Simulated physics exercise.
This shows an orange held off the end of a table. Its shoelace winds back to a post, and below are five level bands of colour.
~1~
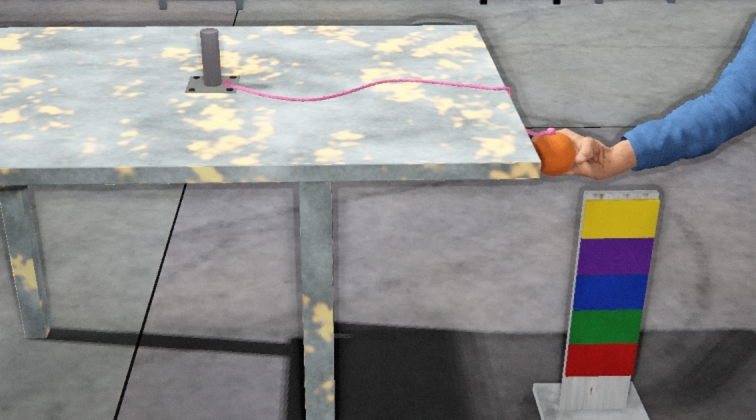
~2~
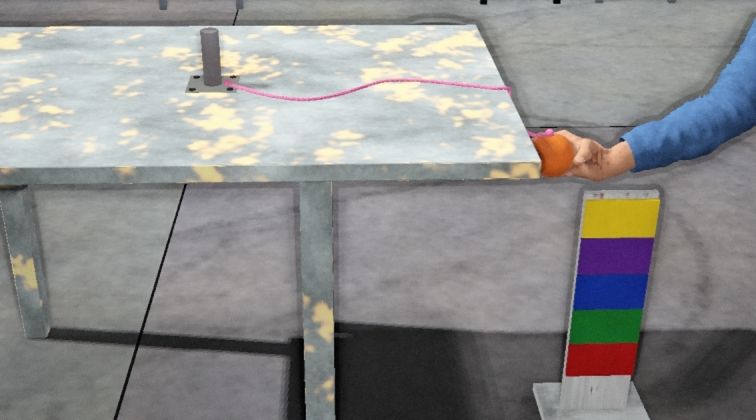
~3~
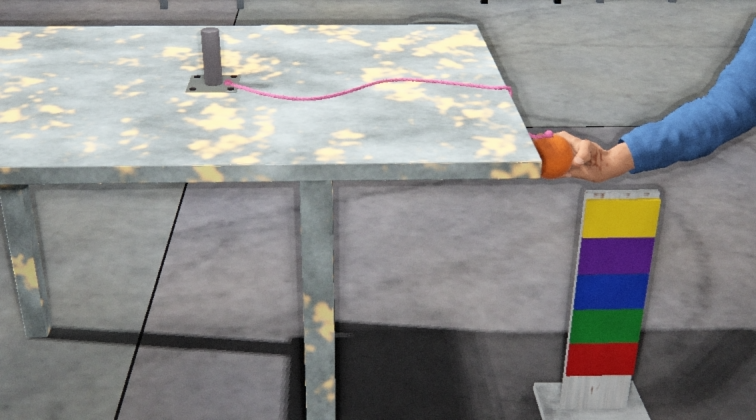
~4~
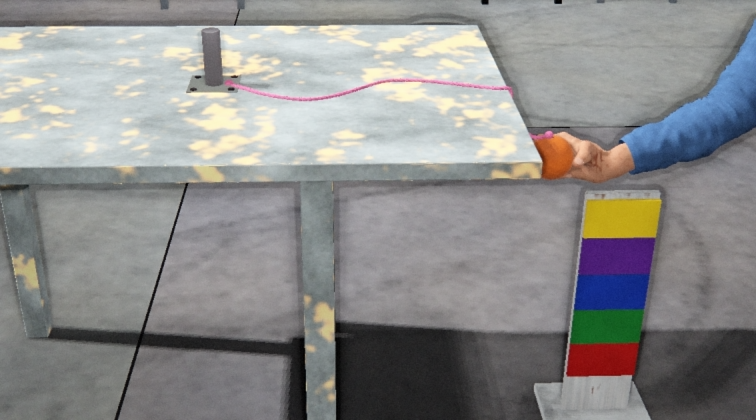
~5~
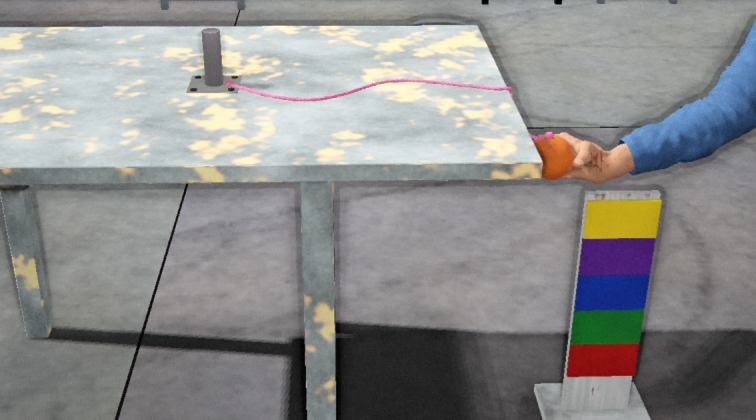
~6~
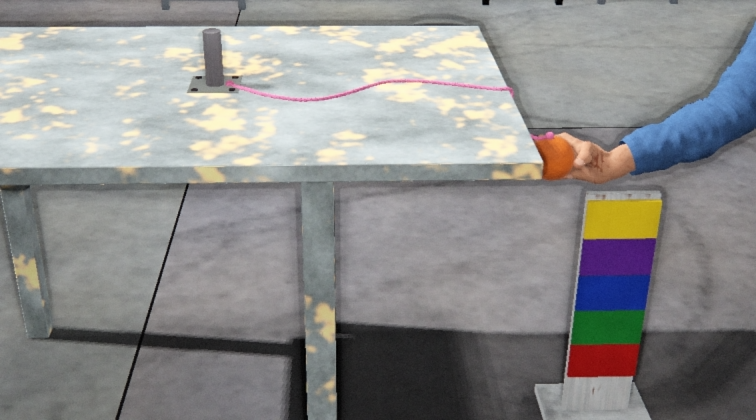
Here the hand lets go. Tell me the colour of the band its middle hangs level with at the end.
Yellow.
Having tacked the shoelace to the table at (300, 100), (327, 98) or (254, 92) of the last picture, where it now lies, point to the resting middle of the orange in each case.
Approximately (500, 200), (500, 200) and (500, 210), respectively.
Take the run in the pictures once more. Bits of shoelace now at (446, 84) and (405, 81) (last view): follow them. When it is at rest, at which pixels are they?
First one: (480, 89); second one: (438, 88).
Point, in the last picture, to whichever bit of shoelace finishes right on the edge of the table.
It's the piece you see at (473, 87).
Soon after, orange near (486, 211); level with yellow.
After that, orange near (514, 216); level with yellow.
In the end, orange near (500, 215); level with yellow. Its centre hangs level with the yellow band.
